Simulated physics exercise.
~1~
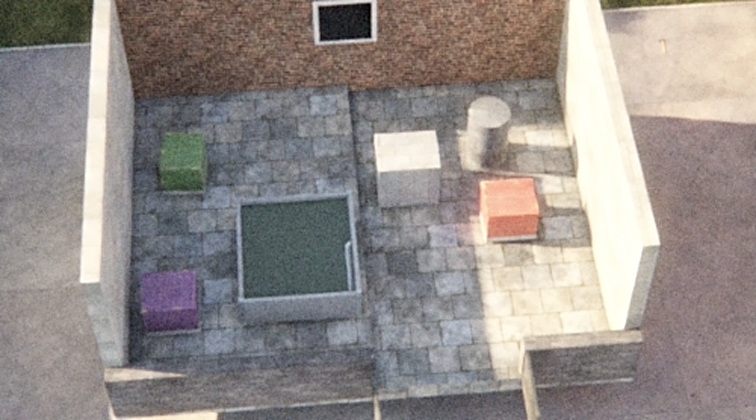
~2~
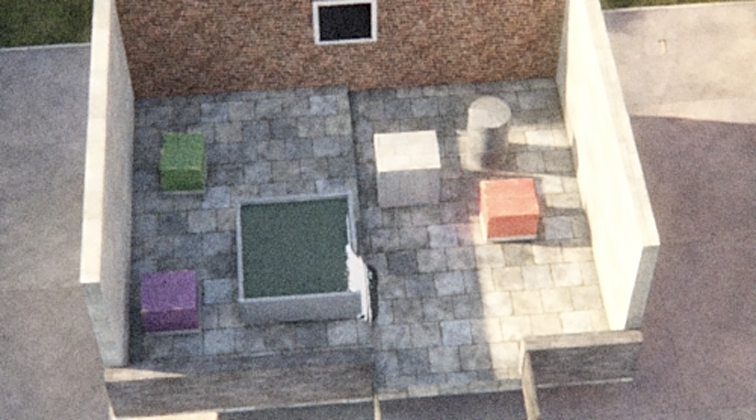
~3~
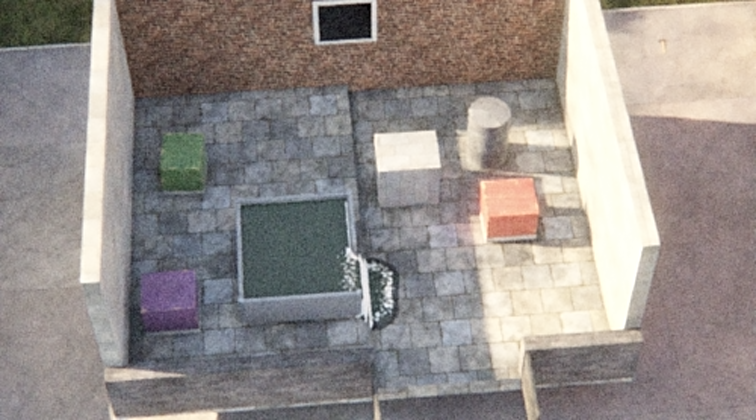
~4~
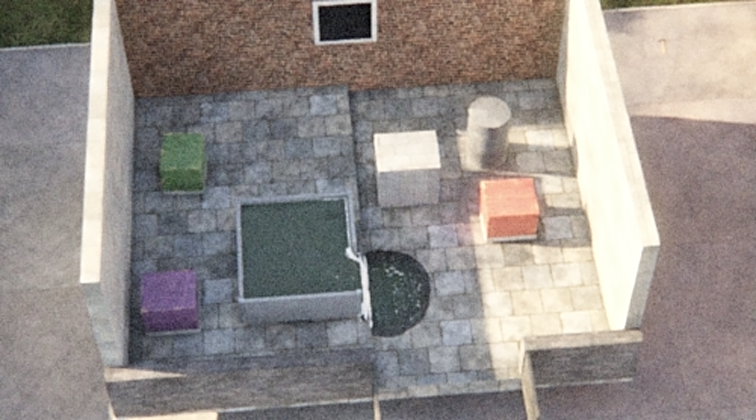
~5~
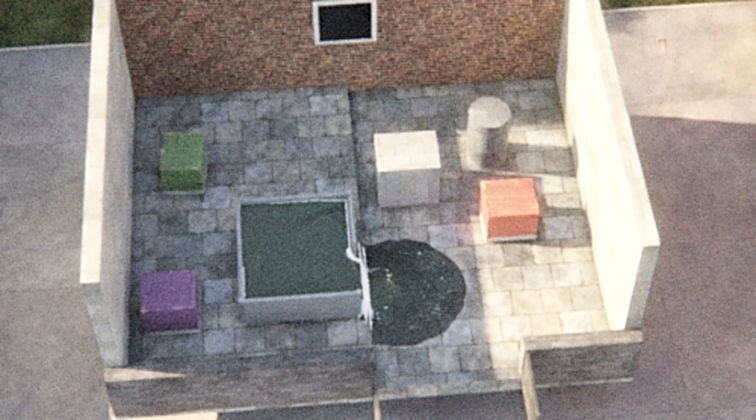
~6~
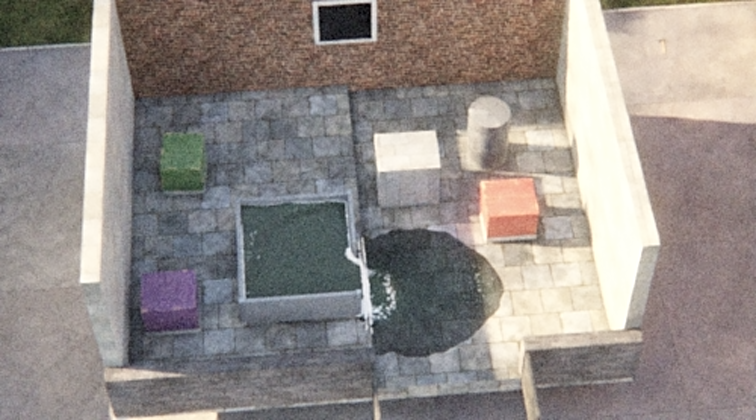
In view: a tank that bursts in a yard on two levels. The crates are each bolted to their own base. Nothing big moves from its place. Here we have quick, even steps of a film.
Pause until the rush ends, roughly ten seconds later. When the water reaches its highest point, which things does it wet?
One by one: The purple crate is going to stay free of water, the green crate is going to stay free of water, the red crate is going to get water on it.
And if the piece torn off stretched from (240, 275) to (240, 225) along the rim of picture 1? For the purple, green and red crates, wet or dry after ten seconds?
Purple crate is reached; green crate is reached; red crate is not reached.
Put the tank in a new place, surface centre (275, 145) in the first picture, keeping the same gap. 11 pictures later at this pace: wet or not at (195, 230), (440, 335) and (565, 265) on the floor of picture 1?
In turn: Clear, covered, dry.
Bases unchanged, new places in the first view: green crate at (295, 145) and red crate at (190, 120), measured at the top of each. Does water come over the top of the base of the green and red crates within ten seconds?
Result: Green not wetted, red not wetted.
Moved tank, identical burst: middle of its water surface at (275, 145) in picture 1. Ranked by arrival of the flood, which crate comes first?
The red-painted one.
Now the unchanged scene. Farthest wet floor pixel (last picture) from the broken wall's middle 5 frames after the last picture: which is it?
Point: (601, 306) in the last picture's pixels.
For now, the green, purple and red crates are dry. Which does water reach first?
That's the one in red.
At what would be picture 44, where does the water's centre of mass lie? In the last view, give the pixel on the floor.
(450, 248).
A moment on, water covers 25 % of the floor; the purple crate not reached, the green crate not reached, the red crate water round its plinth.
Next, water covers 25 % of the floor; the purple crate not reached, the green crate not reached, the red crate water round its plinth.
Then, water covers 35 % of the floor; the purple crate not reached, the green crate not reached, the red crate water round its plinth.
Later, water covers 40 % of the floor; the purple crate not reached, the green crate not reached, the red crate water round its plinth.
In the end, water covers 50 % of the floor; the purple crate stayed above the water, the green crate stayed above the water, the red crate was topped.
